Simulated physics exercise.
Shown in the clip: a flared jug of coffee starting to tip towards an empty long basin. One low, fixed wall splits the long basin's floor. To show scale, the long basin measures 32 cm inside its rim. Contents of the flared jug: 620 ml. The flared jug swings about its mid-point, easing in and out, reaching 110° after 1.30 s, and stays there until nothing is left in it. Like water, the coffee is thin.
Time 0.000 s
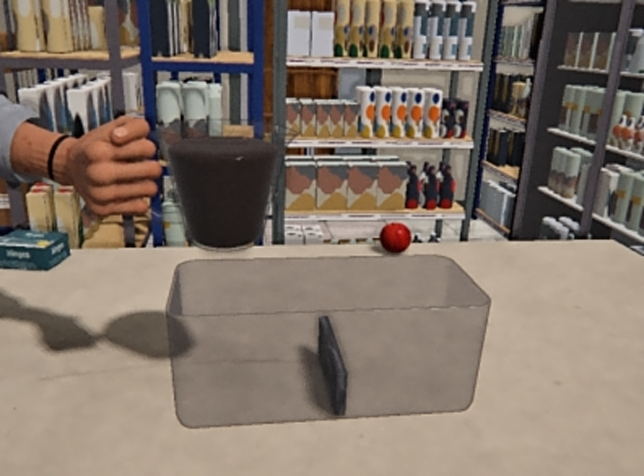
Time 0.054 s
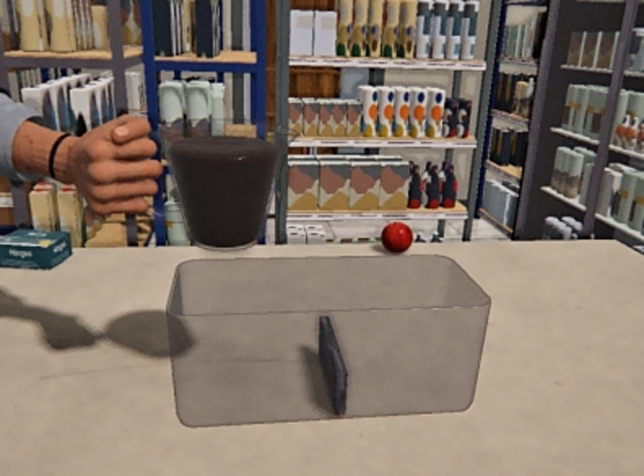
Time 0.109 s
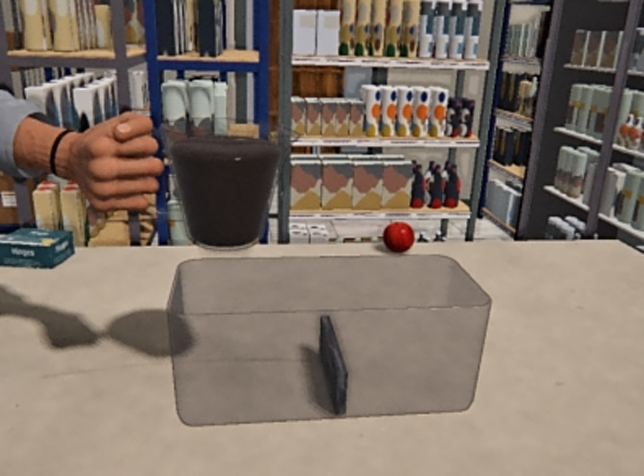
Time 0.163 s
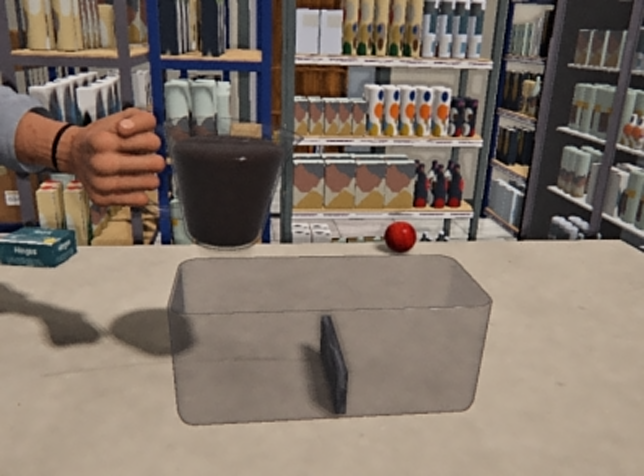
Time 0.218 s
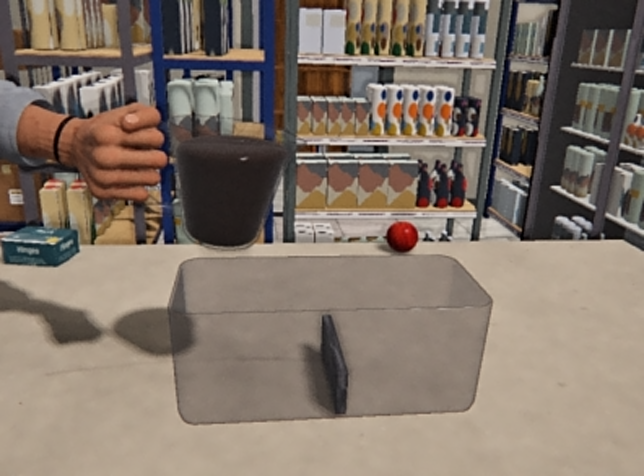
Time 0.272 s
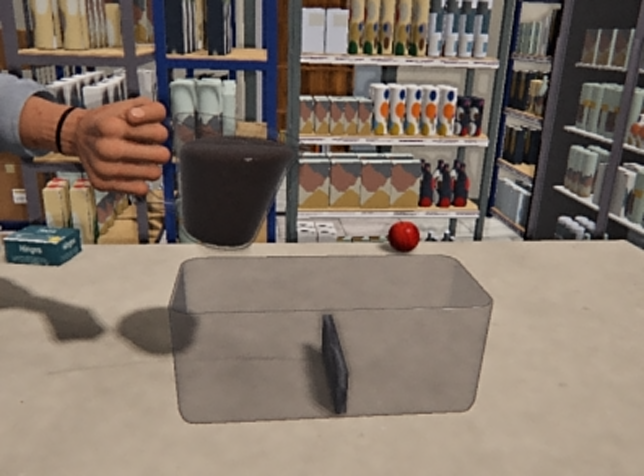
A hand holding a flared jug of dark coffee, slowly tilting it slightly rightward above an empty clear basin with a low divider.
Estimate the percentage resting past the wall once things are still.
I would say roughly 74 percent.
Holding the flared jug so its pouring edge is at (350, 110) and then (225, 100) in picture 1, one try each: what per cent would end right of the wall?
Try 1: Approx. 95 %; try 2: Approx. 0 %.
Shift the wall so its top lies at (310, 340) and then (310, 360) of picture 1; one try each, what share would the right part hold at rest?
Some 90 in a hundred, then some 90 in a hundred.
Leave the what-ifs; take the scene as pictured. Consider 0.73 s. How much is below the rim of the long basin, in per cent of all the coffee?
Near 14 in a hundred.
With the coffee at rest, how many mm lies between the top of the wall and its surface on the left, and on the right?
Left about 44 mm, while the right is about 26 mm.
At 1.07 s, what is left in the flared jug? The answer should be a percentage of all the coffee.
About 10 percent.
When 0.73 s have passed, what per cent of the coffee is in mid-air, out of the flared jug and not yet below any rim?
Roughly 18 %.
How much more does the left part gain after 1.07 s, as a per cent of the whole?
Near 12 percent, give or take.
Then, 0.73 s in, the tilt is 66° and 68 per cent is still to pour, 0 is left of the wall and 14 right of it.
Then, 1.07 s in, the tilt is 102° and 10 per cent is still to pour, 13 is left of the wall and 69 right of it.
Then, 1.42 s in, the tilt is 110° and 0 per cent is still to pour, 26 is left of the wall and 74 right of it.
Then, 1.80 s in, the tilt is 110° and 0 per cent is still to pour, 26 is left of the wall and 74 right of it.
Finally, 26 per cent lies left of the wall, 74 right of it and 1 outside.
